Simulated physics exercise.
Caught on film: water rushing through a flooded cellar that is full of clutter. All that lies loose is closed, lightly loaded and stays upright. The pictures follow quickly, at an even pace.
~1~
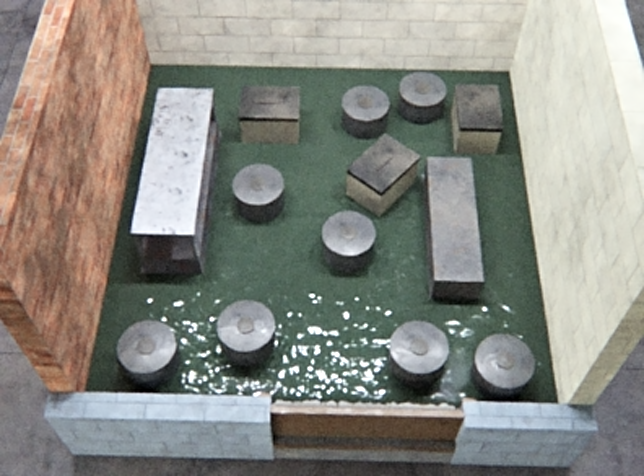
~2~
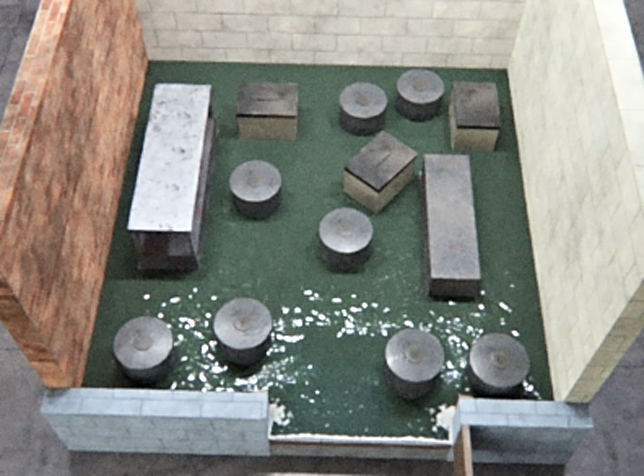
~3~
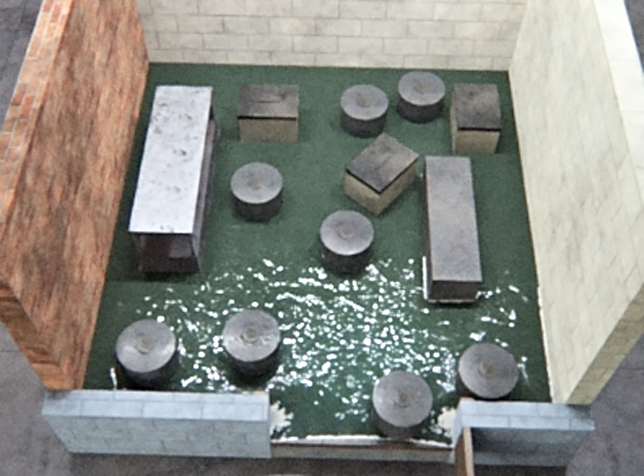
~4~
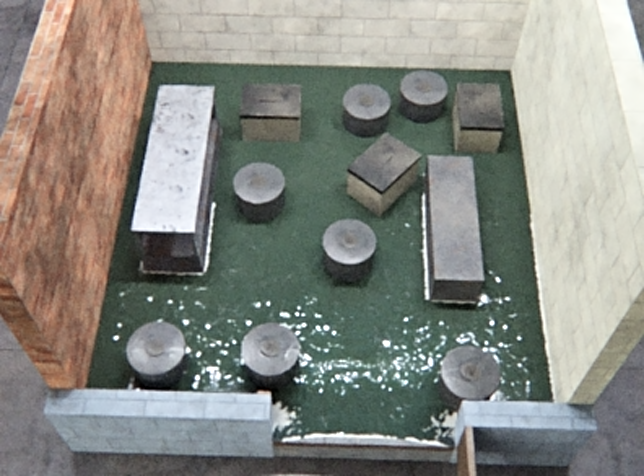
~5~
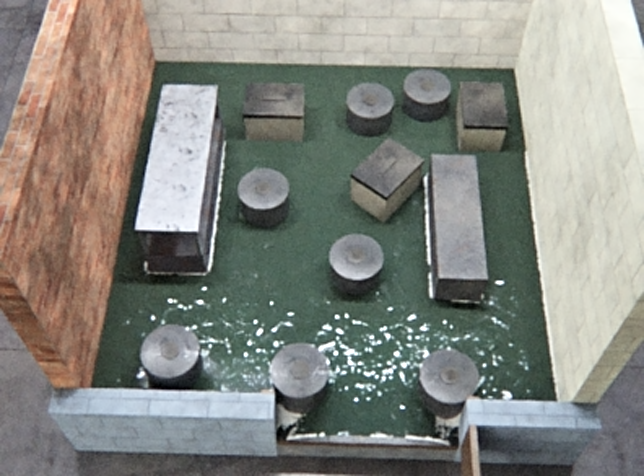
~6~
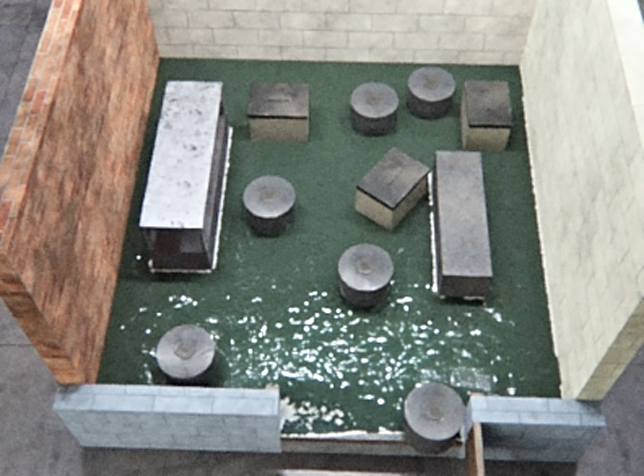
In this clip, a brown panel at the front of a flooded, walled room gives way to an opening; round grey tubs drift toward the gap, two disappear from view there, and another moves left into it as the middle tub edges forward.
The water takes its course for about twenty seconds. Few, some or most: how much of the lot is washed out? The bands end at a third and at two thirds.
Share: Two thirds or more.
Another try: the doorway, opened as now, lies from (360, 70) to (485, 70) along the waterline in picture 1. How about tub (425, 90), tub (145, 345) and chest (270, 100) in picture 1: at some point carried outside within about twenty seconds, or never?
In that order: Through, inside, carried outside.
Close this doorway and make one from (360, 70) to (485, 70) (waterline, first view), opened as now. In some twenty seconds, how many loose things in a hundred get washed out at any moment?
About 70 per cent.
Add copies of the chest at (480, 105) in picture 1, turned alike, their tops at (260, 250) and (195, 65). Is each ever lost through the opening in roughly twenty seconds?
In that order: Through, still in.
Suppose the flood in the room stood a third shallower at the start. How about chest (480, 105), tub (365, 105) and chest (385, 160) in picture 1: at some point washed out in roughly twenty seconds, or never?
As listed: No, kept in, out.
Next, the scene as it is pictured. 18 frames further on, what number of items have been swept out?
7 of them.
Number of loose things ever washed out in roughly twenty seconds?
I count 9.
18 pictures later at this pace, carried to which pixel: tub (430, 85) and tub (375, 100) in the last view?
At about (429, 133) and (378, 211).
A moment on, 4 of 11 are out; 7 afloat.
Next, 7 of 11 are out; 4 afloat.
Later, 9 of 11 are out; 2 afloat.
In the end, 9 of 11 are out; 2 afloat.
